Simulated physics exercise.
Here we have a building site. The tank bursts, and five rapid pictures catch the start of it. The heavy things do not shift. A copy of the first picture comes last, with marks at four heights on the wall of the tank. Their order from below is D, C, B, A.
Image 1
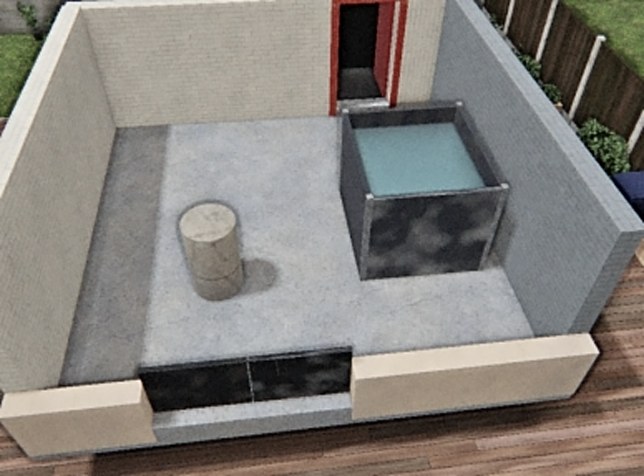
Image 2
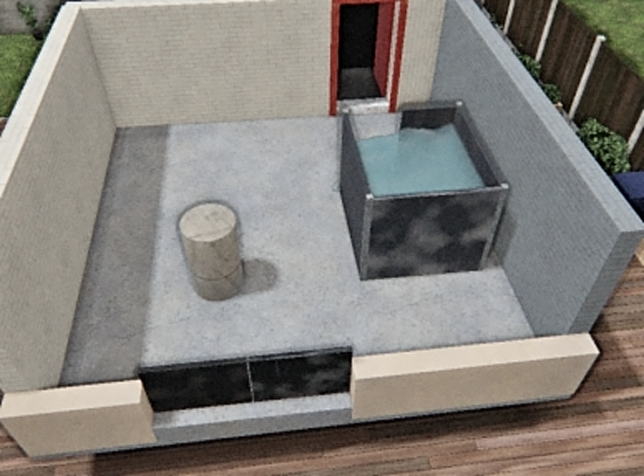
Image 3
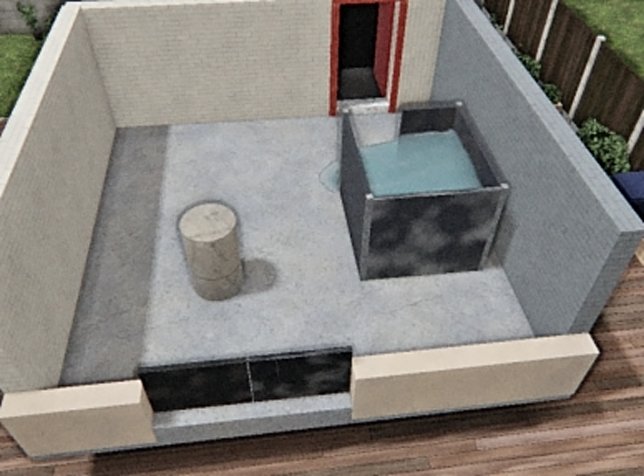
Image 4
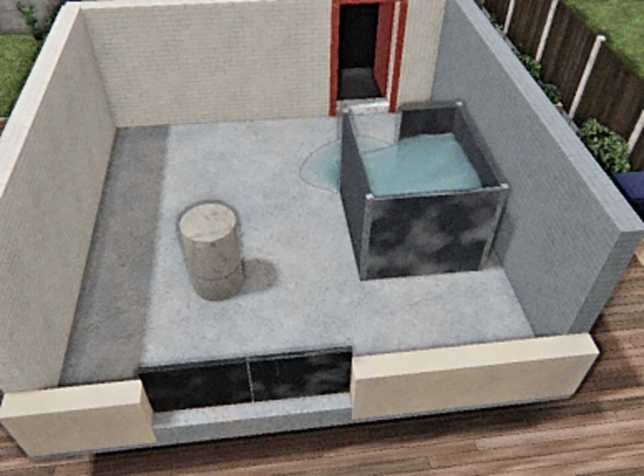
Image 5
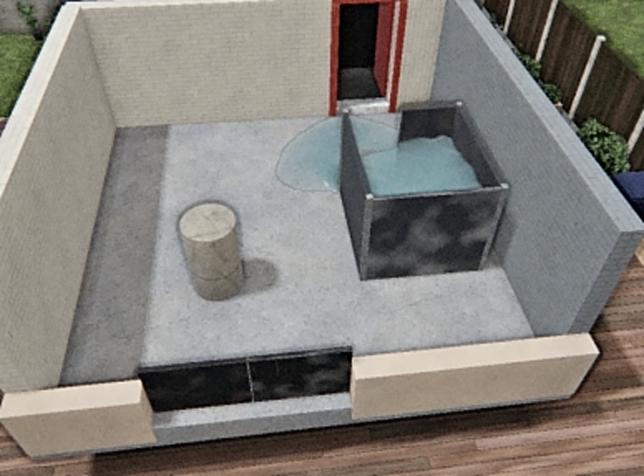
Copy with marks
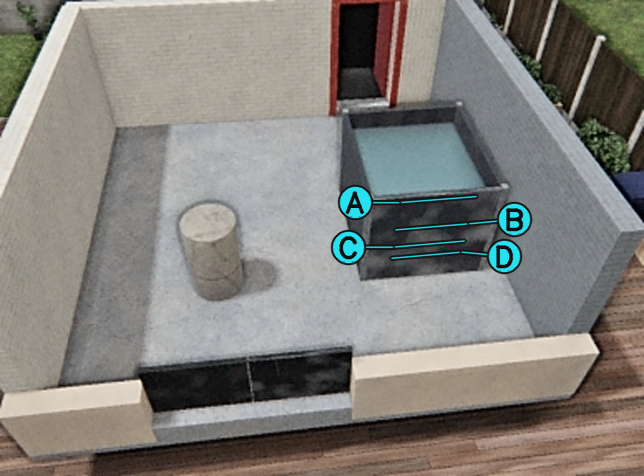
Water moves across a walled building site with a pale grey floor, seen from above by a still camera. A dark-sided tank of blue-green water stands at the right near a red doorway in the cream back wall, with a stone-coloured cylinder left of centre and a low dark gate in front. The tank's surface drops and ripples as a thin sheet emerges behind its left side and spreads leftward.
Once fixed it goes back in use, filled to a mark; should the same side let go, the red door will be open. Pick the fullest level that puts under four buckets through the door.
The answer is mark D.
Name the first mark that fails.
That would be C.
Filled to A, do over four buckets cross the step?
Yes, it does.
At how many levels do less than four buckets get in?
One of the four.
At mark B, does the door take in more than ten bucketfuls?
Yes.
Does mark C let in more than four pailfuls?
Yes, it does.
On the marked copy, A at (438, 199); B at (432, 226); C at (429, 244); D at (426, 255); from the bottom up D, C, B, A.
With A, dozens of bucketfuls pour in.
With B, dozens of bucketfuls pour in.
With C, about 9 bucketfuls get in.
With D, a bucket or two gets in.
